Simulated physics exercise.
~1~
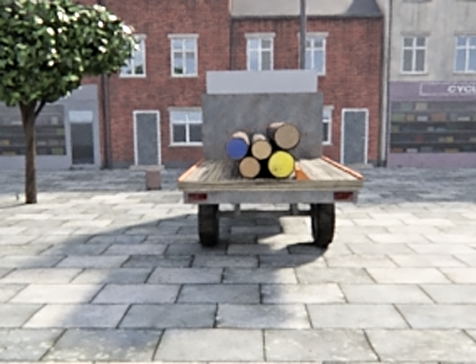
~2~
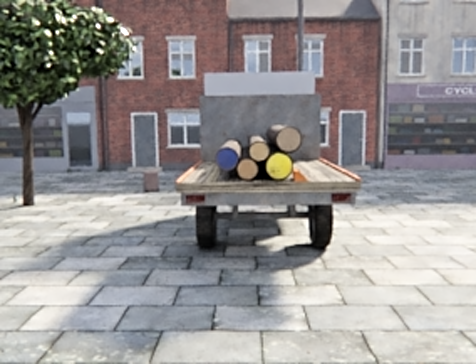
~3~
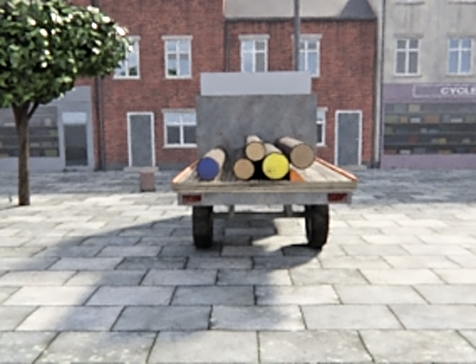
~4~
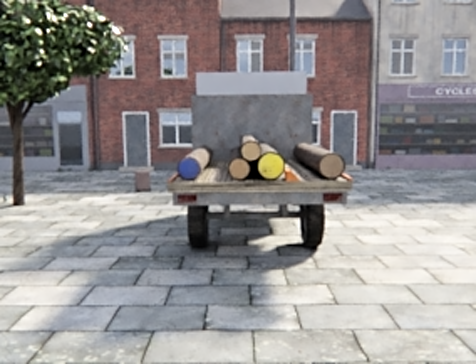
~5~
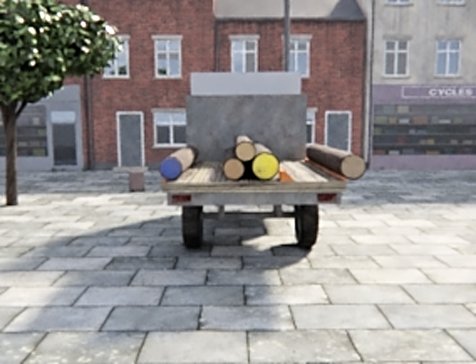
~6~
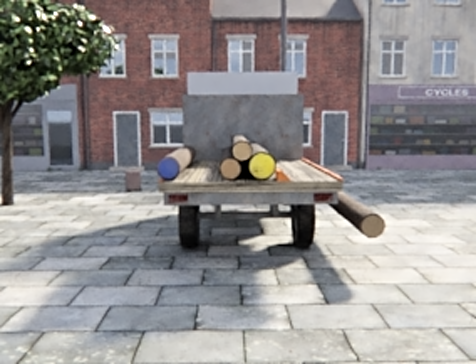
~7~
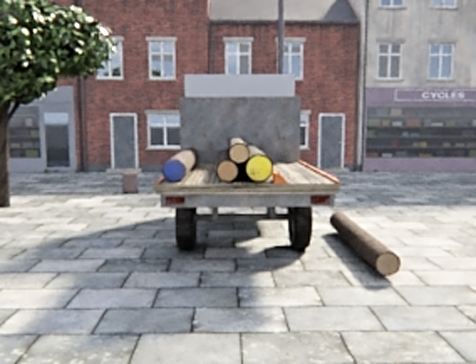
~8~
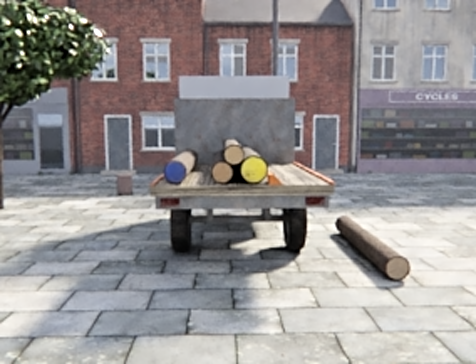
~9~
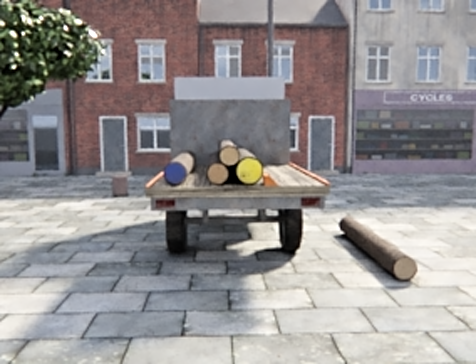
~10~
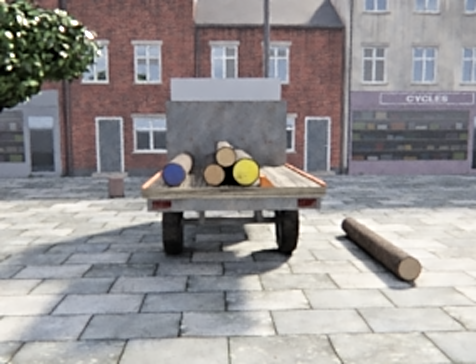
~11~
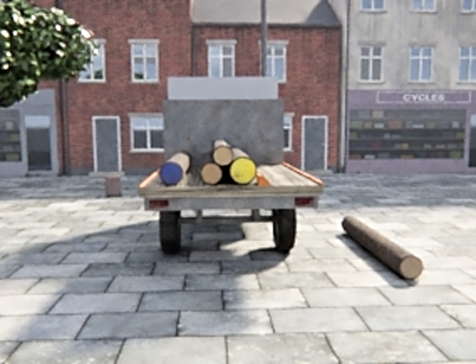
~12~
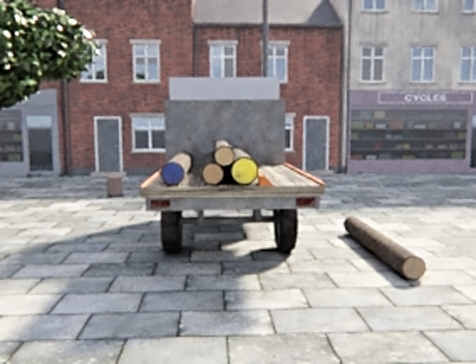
The footage shows a stack of timber poles on a parked flatbed lorry collapsing, the blue-ended one rolling left and another rolling right and dropping off the deck onto the paving, where it comes to rest while the blue-ended and yellow-ended poles stay aboard with two others.
